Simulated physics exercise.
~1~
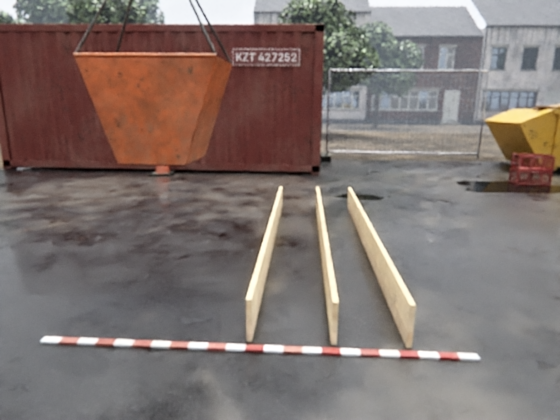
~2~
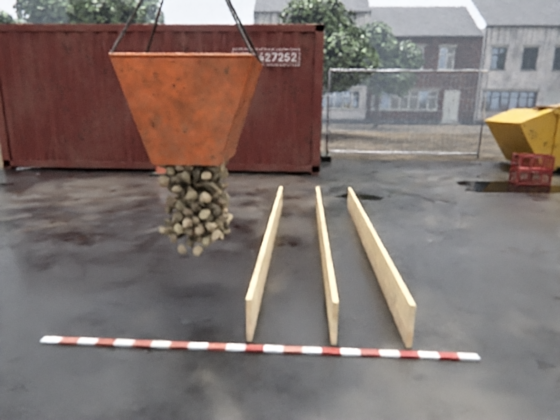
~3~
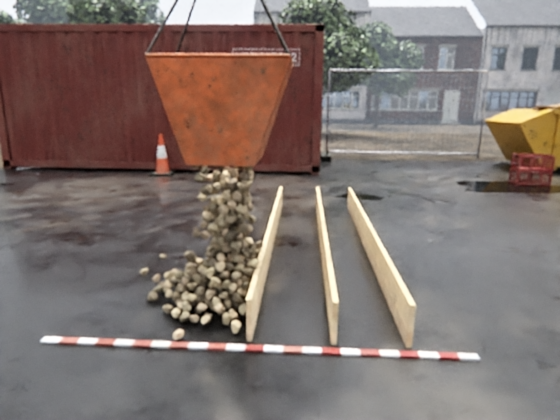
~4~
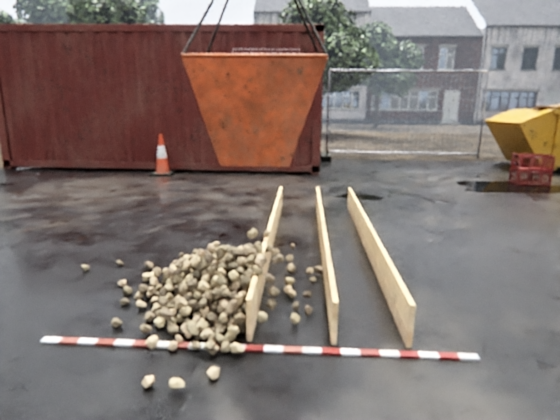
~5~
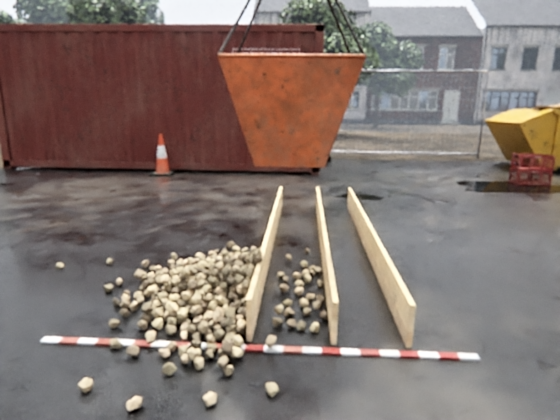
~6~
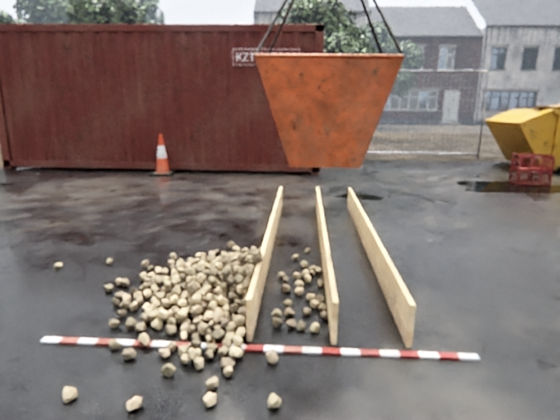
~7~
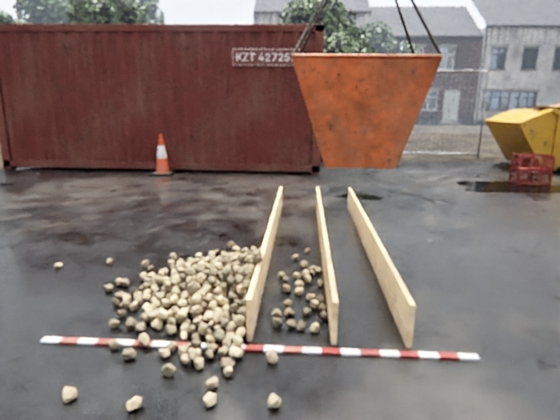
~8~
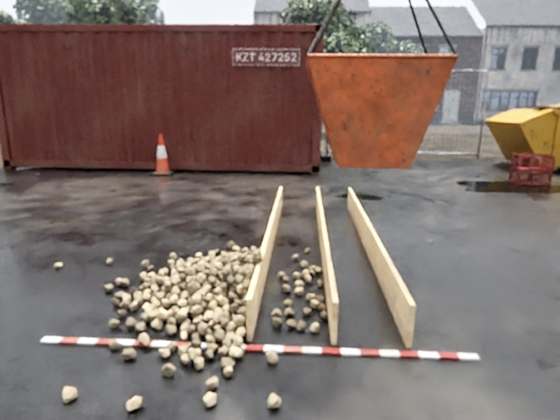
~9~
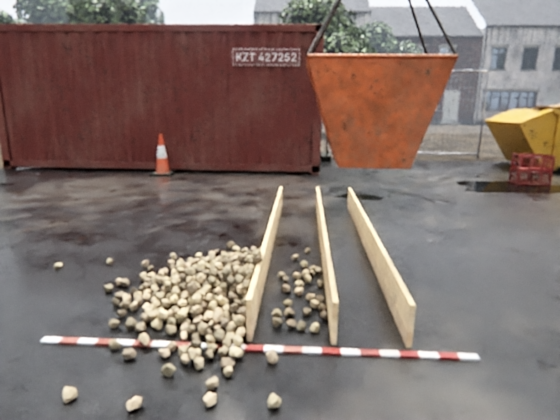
An orange crane skip hangs on cables before a long rust-red container in a wet yard, seen from the front and slightly above, with brick houses, a fence and a yellow skip behind. Three pale boards stand on the ground behind a red and white striped staff. The skip glides right and its bottom opens, pouring out brownish stones left of the boards and revealing an orange and white cone behind. The stones heap against the left board, and some reach the left bay while others roll past the staff. The empty skip continues right, then stops; most stones lie left of the boards, a few in the left bay, and none in the right.
